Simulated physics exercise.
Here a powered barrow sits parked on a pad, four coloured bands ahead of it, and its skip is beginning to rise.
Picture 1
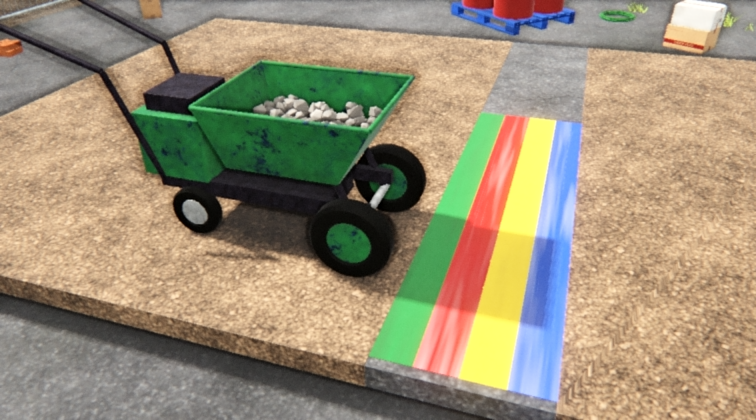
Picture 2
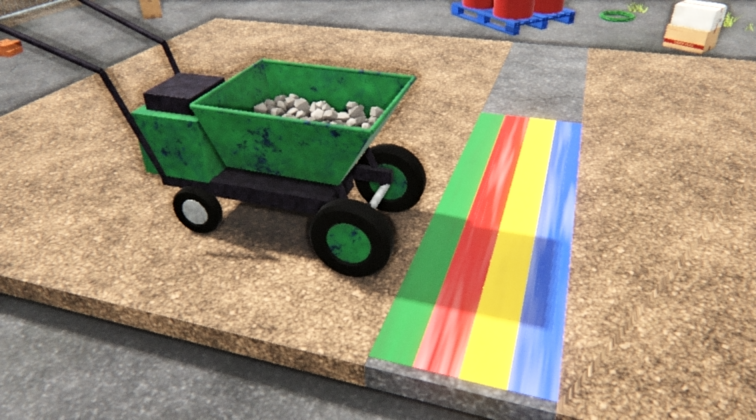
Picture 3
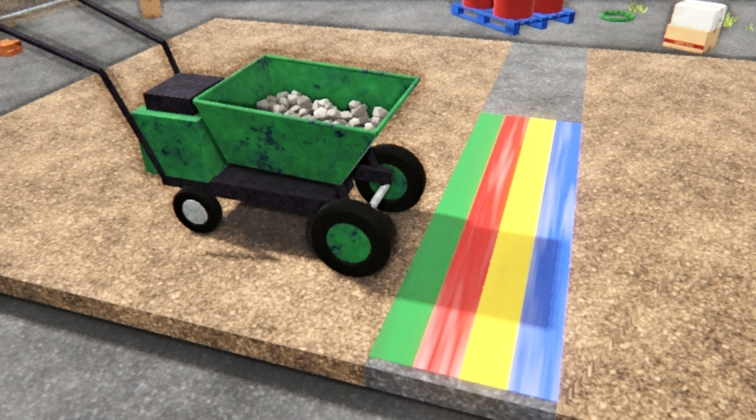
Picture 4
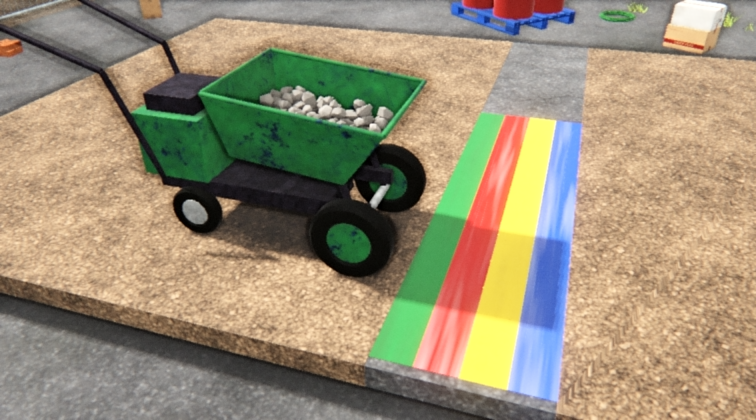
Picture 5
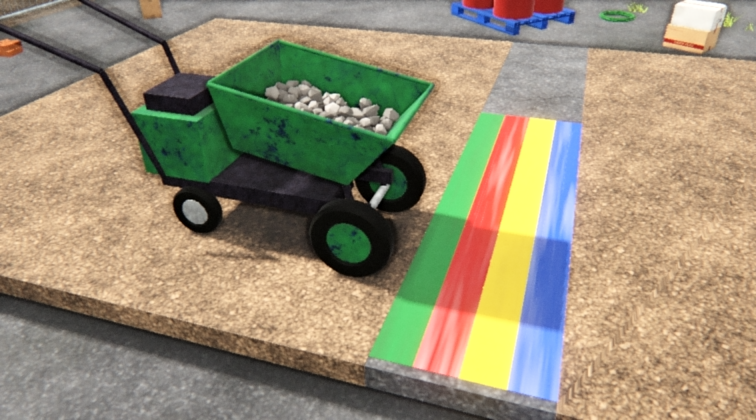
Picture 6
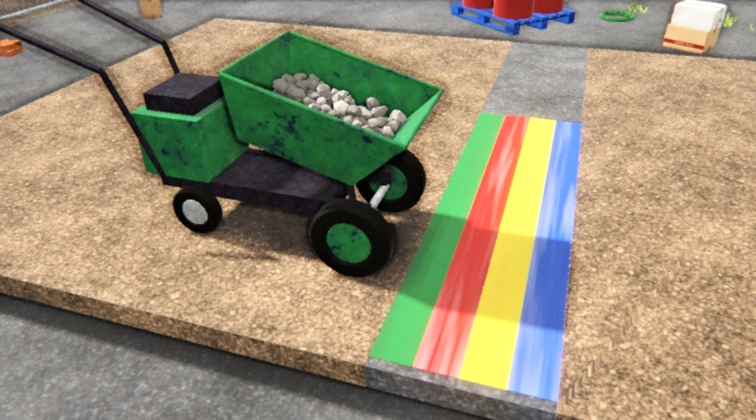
A green powered barrow with dark smudges and a skip of grey broken stones stands at left on a brown, gritty pad, seen from above at an angle. To its right lie green, red, yellow and blue bands, with red drums on a blue pallet behind. The skip starts level, then its back rises and it tilts rightward, the stones shifting slightly, while wheels and camera stay still.
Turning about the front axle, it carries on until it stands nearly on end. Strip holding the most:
Yellow strip.
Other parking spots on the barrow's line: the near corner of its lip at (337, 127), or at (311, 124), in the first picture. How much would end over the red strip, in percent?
Around 40 and 30 per cent respectively.
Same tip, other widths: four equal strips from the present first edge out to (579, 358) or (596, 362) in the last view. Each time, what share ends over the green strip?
First case 0 per cent, second case 0 per cent.
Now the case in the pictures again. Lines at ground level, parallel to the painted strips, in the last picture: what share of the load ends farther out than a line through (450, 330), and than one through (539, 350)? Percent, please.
Close to 90 and 20 per cent respectively.
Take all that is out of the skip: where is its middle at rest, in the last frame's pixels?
Somewhere around (516, 262) in the last picture.
Just after the last frame, skip tipped steeply; every one in the skip.
A moment on, skip tipped right over; almost all in the skip; just a few over the red strip; just a few over the yellow strip.
Further on, skip tipped right over; roughly a quarter in the skip; about a tenth over the red strip; roughly a third over the yellow strip; roughly a quarter over the blue strip; about a tenth off the paint.
When it is over, skip tipped right over; just a few in the skip; just a few over the green strip; roughly a quarter over the red strip; roughly a third over the yellow strip; roughly a quarter over the blue strip; about a tenth off the paint.
